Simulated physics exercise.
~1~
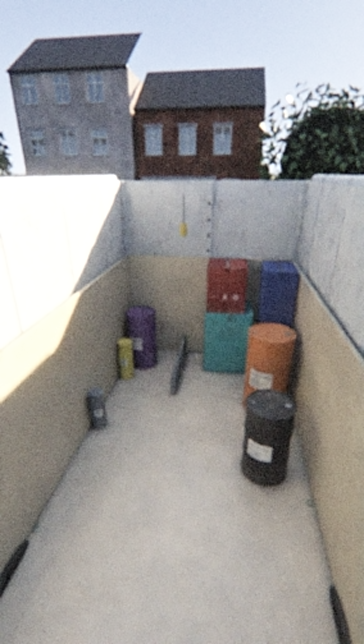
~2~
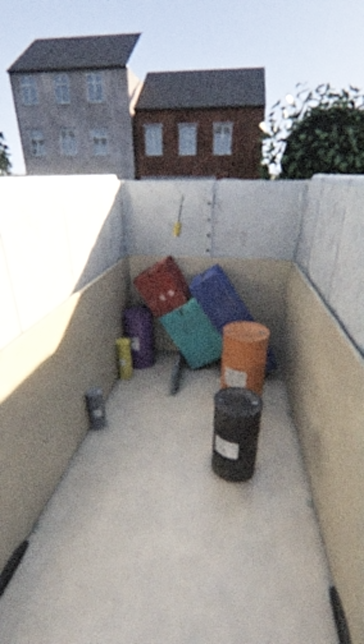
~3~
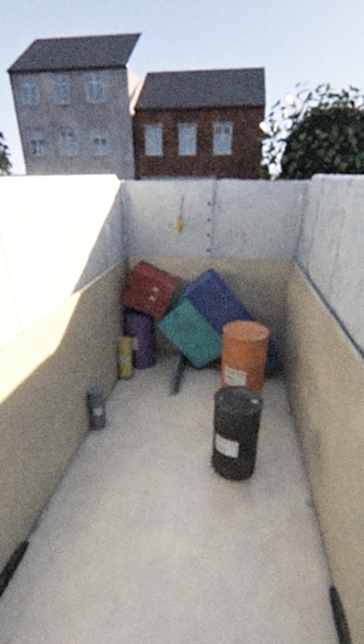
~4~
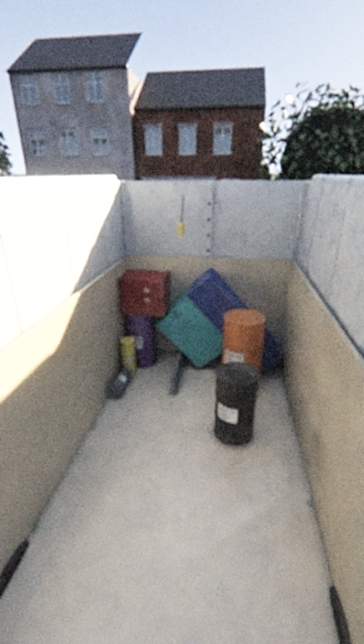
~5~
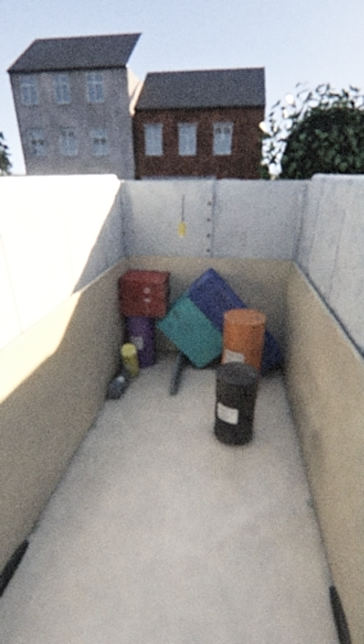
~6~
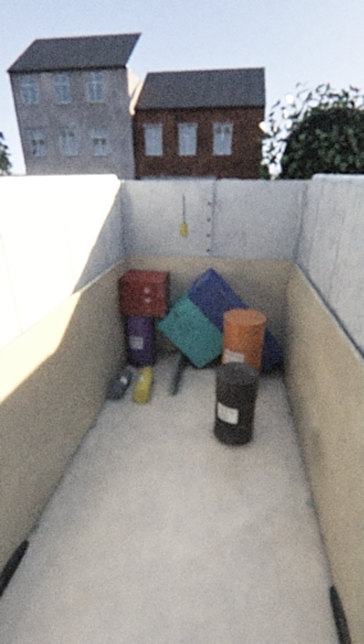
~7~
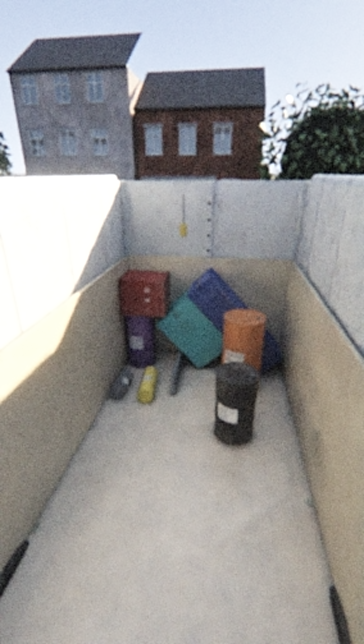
In this clip, boxes and drums stand in an open-topped bay before the red, blue and turquoise boxes tumble leftward, the red settling atop the purple drum; the black drum shifts, then the grey and yellow canisters tip over, and everything lies still.
